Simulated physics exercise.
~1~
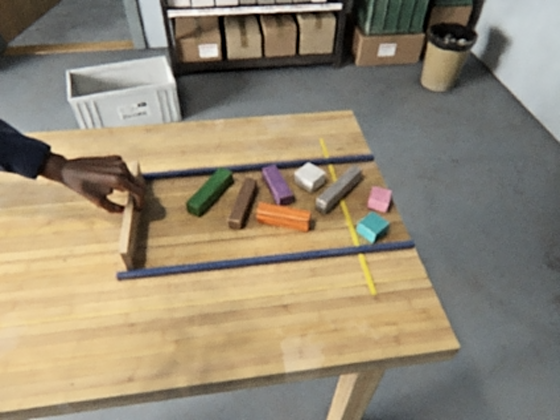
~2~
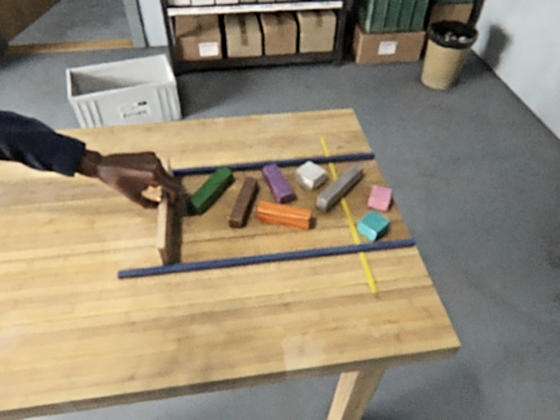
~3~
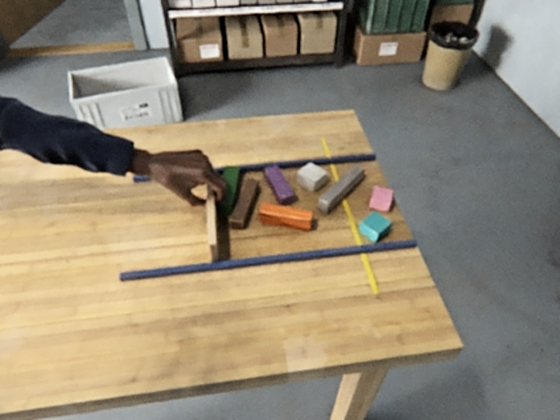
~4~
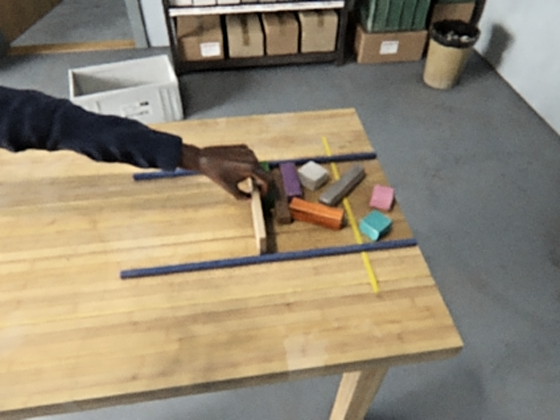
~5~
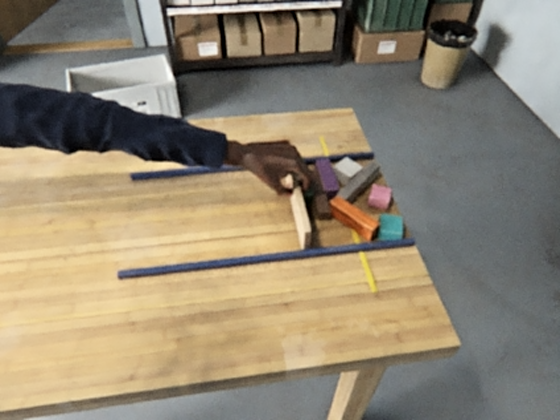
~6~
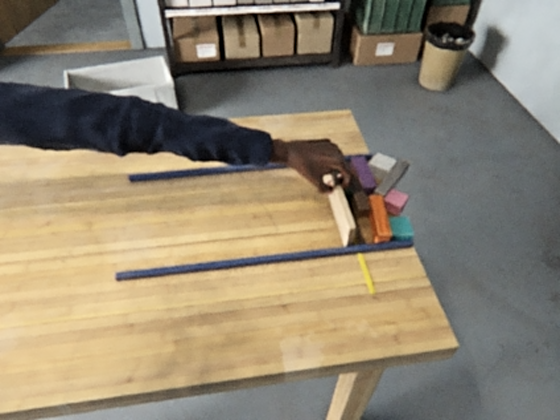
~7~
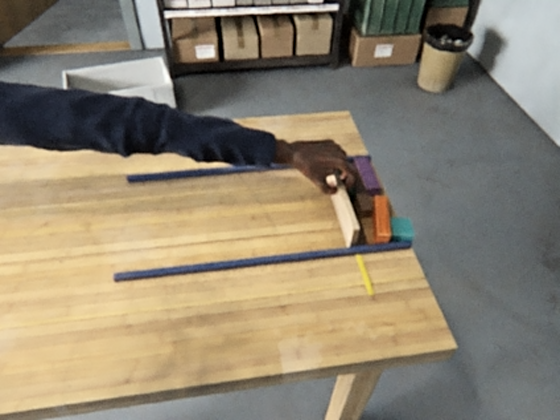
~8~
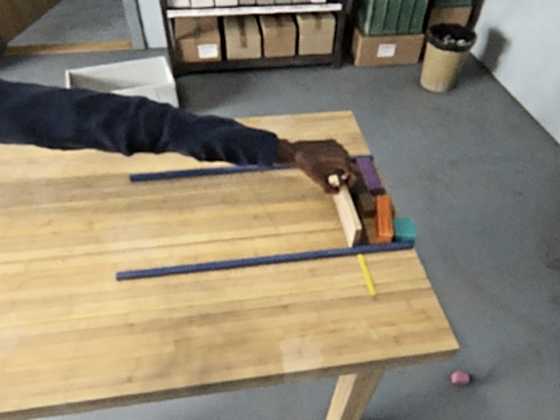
At first, a hand holds an upright wooden board at the left of a group of coloured blocks and bars, between two blue strips on a wooden table. The hand slides the board right, reaching the green bar and then the brown one. The purple and orange bars are pushed along too, and the pieces bunch together across the yellow tape toward the table's edge. Then the white block, grey bar and pink block go over the end. Finally the board stops, the pink block lies on the floor, and the turquoise, orange and purple pieces remain at the edge.
